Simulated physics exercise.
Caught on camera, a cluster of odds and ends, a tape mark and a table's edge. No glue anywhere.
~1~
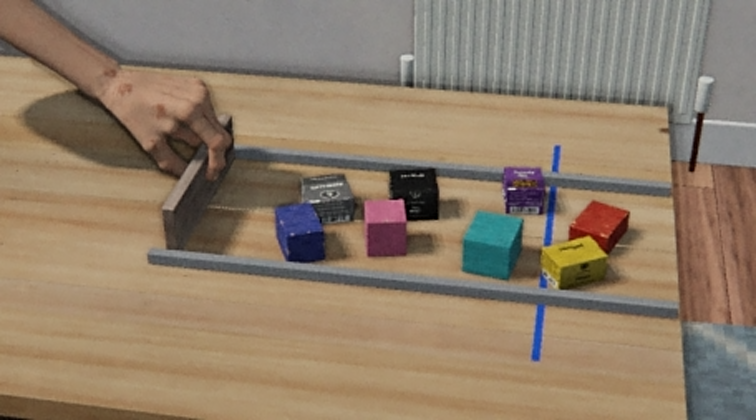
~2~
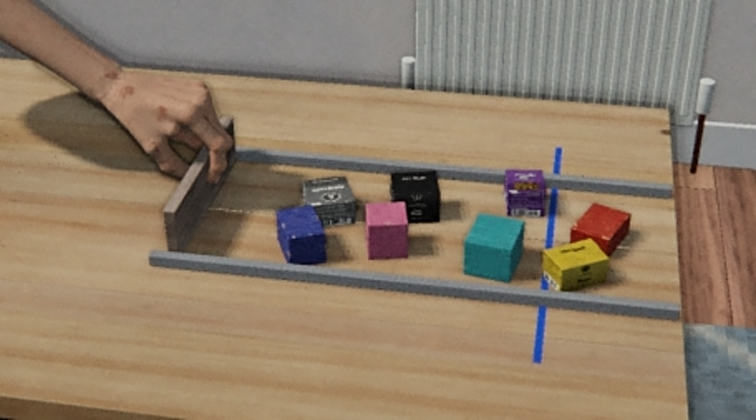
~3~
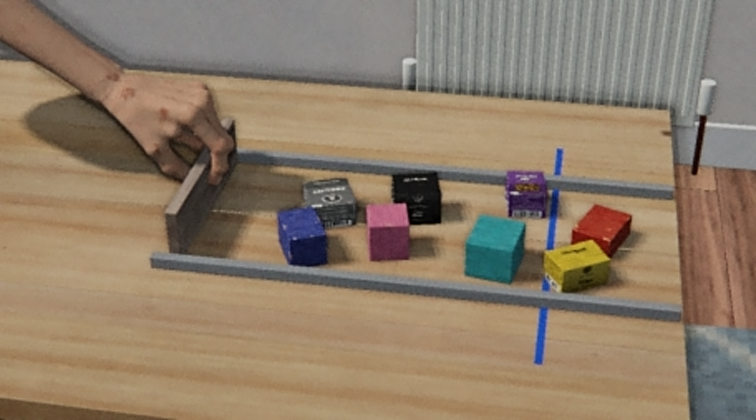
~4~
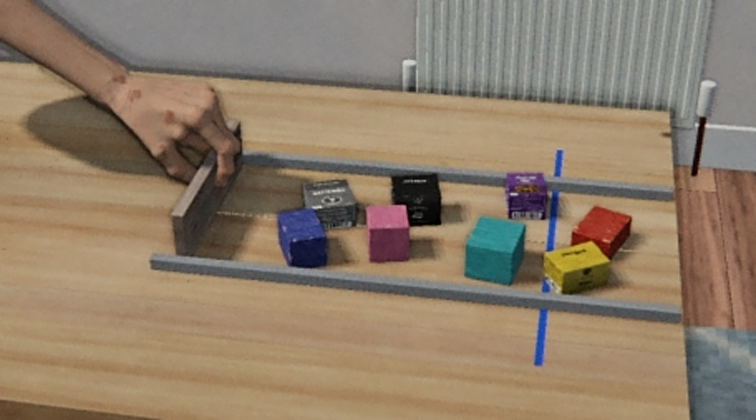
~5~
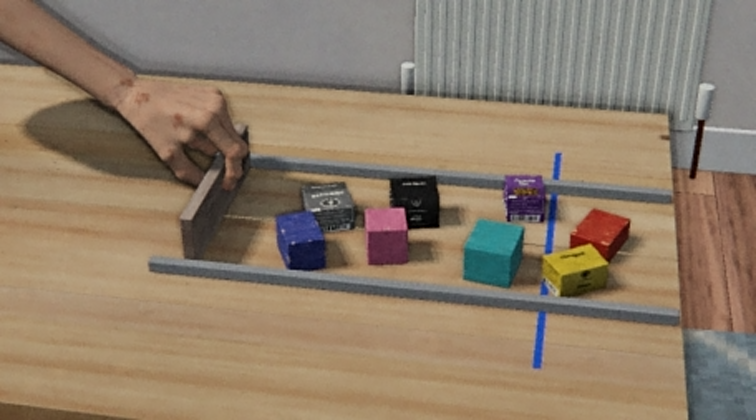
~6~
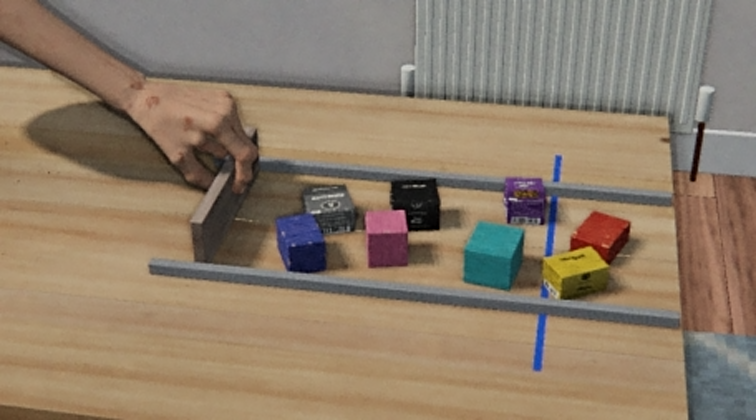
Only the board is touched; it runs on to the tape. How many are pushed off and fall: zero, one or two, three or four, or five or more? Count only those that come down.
Here the number that fall off is one or two.
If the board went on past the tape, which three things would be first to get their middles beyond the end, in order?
Earliest first: The yellow box, the red block, the turquoise block.
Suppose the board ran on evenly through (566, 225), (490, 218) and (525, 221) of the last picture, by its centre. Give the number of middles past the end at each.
Place by place, 2, 0 and 1.
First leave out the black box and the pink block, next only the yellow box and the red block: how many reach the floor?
Fallen: 0, and 0 in the other try.
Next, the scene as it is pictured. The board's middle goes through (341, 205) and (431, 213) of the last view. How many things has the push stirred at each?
By then 4, and 7.
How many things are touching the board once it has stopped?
The number is 3.
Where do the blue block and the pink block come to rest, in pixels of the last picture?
The blue block at (566, 275), the pink block at (608, 261).
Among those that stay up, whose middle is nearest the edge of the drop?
That is the red block.
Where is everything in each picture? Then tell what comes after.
In the first picture, red block (599, 228); yellow box (574, 264); purple box (523, 191); board (201, 182); tape (548, 238).
In the second picture, yellow box (575, 267); blue block (301, 236).
In the third picture, purple box (526, 194); board (204, 186).
In the fourth picture, red block (601, 234); black box (416, 200).
In the fifth picture, yellow box (575, 272); turquoise block (494, 253).
In the sixth picture, red block (600, 239); yellow box (575, 275); purple box (524, 201); board (228, 194); tape (549, 248).
Soon after, none off yet; red block at rest near (600, 239); yellow box at rest near (575, 275); purple box at rest near (524, 201).
After that, none off yet; red block at rest near (600, 239); yellow box at rest near (575, 275); purple box moving near (533, 200).
And then, none off yet; red block displaced a little near (624, 241); yellow box displaced about its own width near (664, 286); purple box displaced about its own width near (567, 198).
In the end, the number that fall off is one or two; gone, yellow box.
